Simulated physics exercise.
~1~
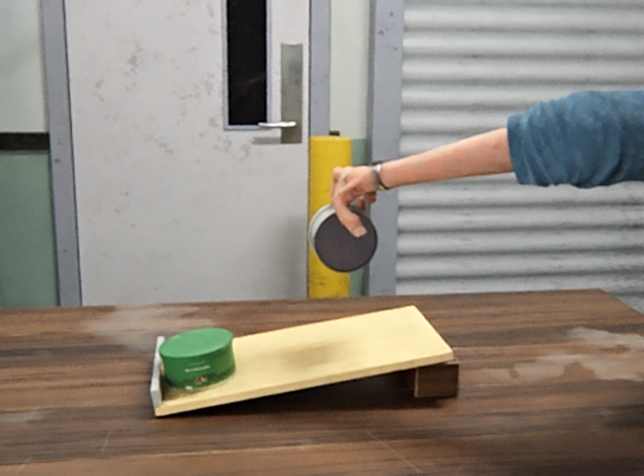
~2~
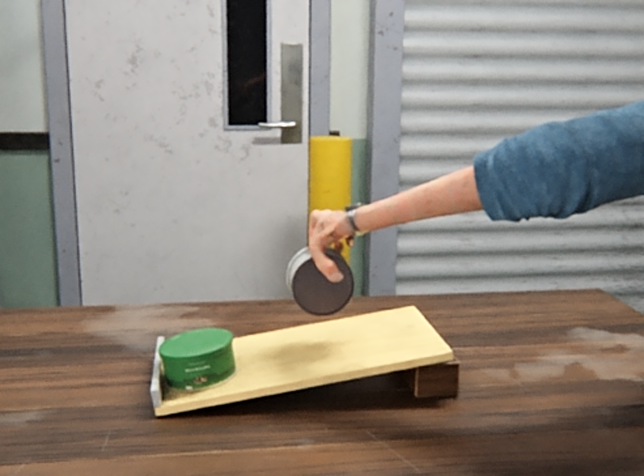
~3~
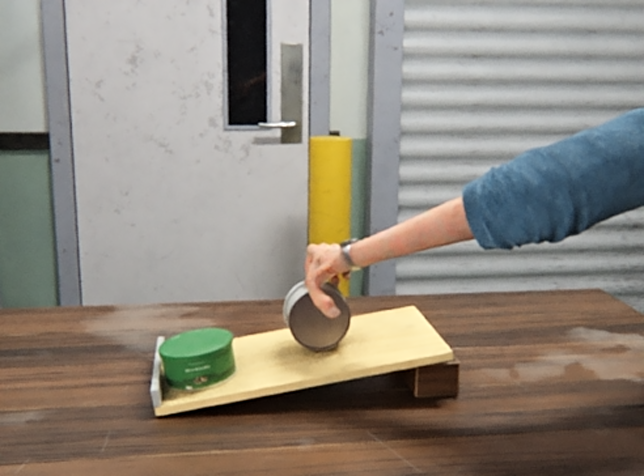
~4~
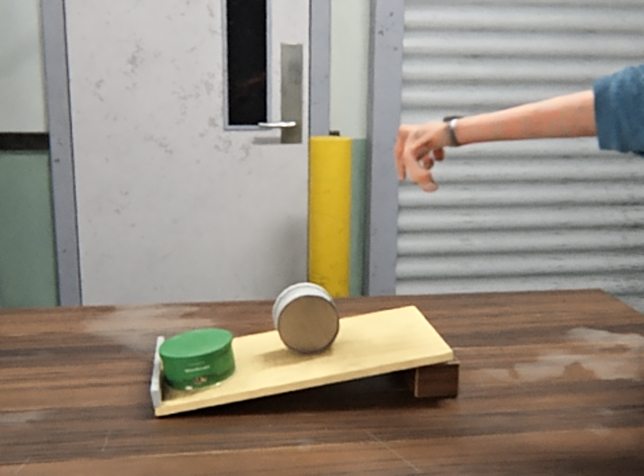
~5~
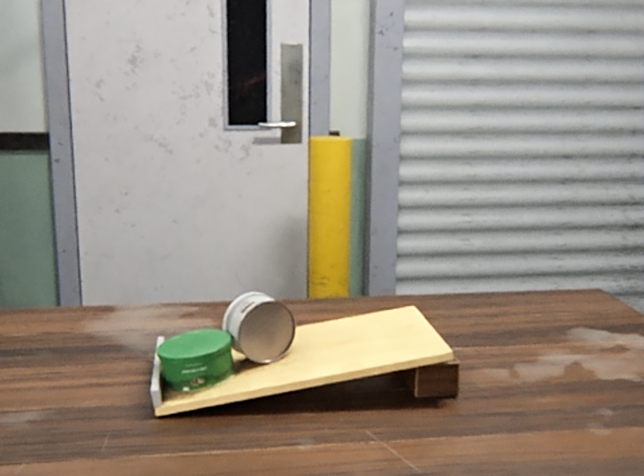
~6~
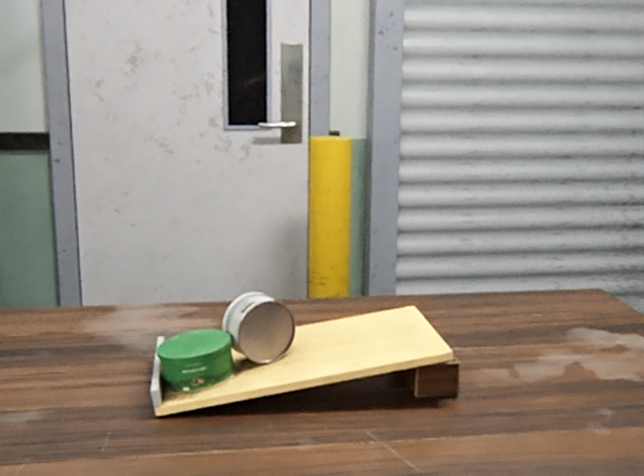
A dark wooden table stands before a grey door, a yellow post and a corrugated metal shutter, seen from the front and slightly above. On it a pale yellow board slopes down to the left, its right end propped on a brown block, with a green tub at the low end. A hand reaches in from the right, holding a round white tub on its edge, and lowers it onto the slope. The hand lets go and draws back to the right. The white tub rolls down the board and comes to rest beside the green tub, which stays in place.
